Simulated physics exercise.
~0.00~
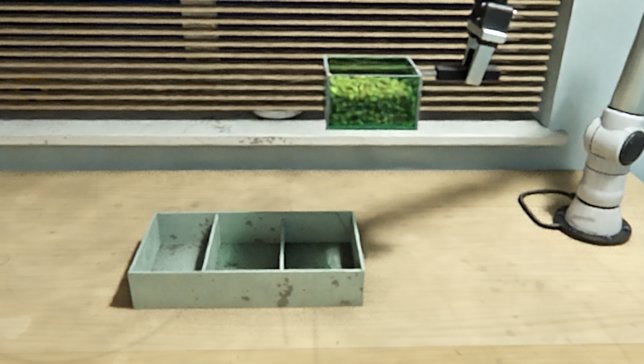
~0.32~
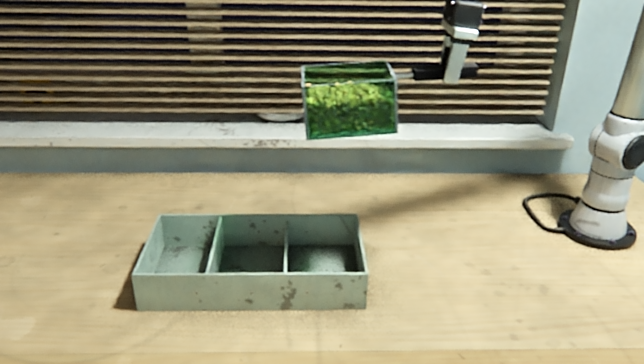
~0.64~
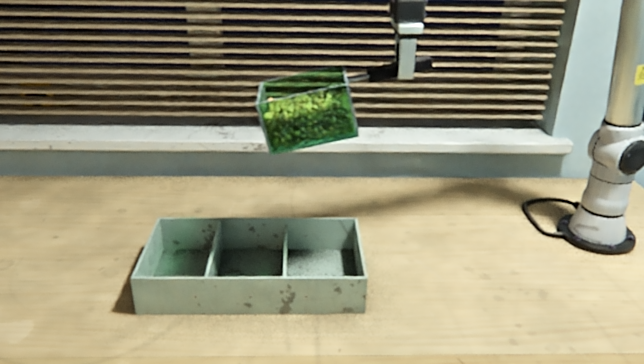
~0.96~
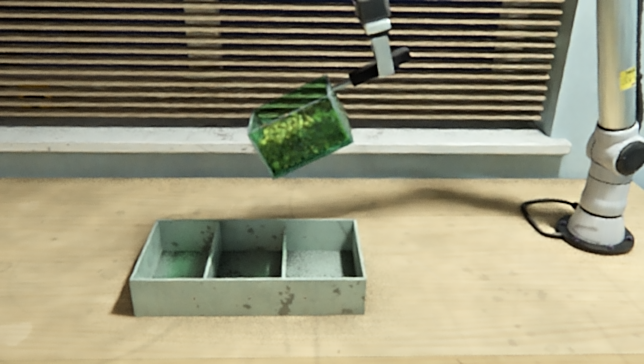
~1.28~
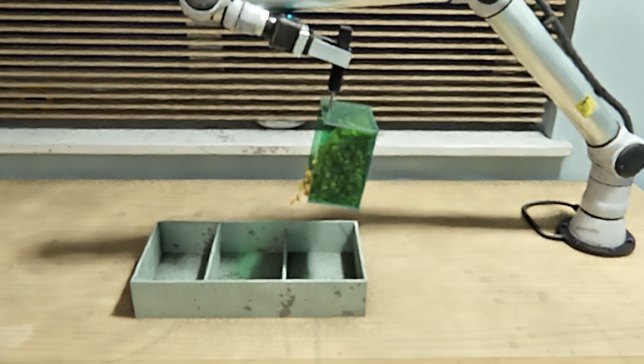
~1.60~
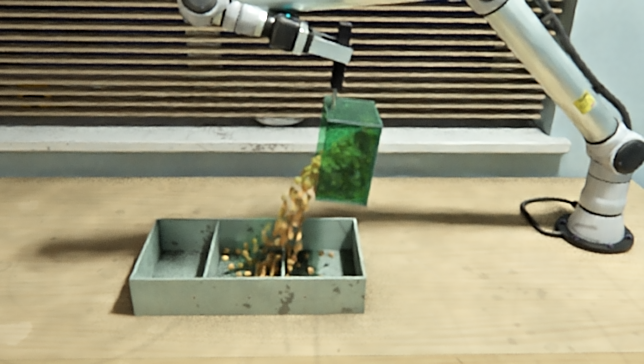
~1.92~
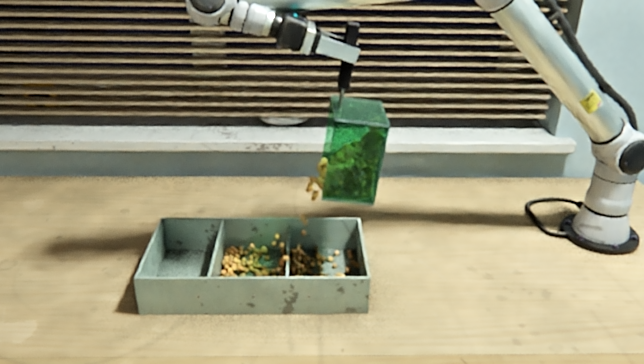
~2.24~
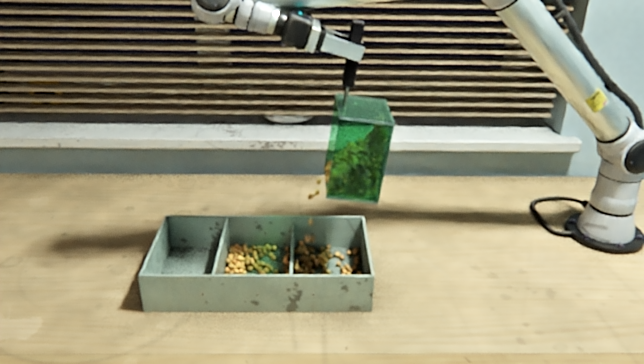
A white and grey robot arm, based at the right of a pale wooden table, holds a clear green box in front of brown slatted blinds and a white sill, seen from the front by a slightly swaying camera. Below, a grey-green crate with three compartments stays still on the table. The arm carries the box left and begins tilting it, then tips it steeply over the crate. Tan dried chickpeas pour from its lower left edge into the middle and right compartments. The stream thins to a few pieces, leaving both partly covered, the left one empty, and many pieces still in the tilted box.
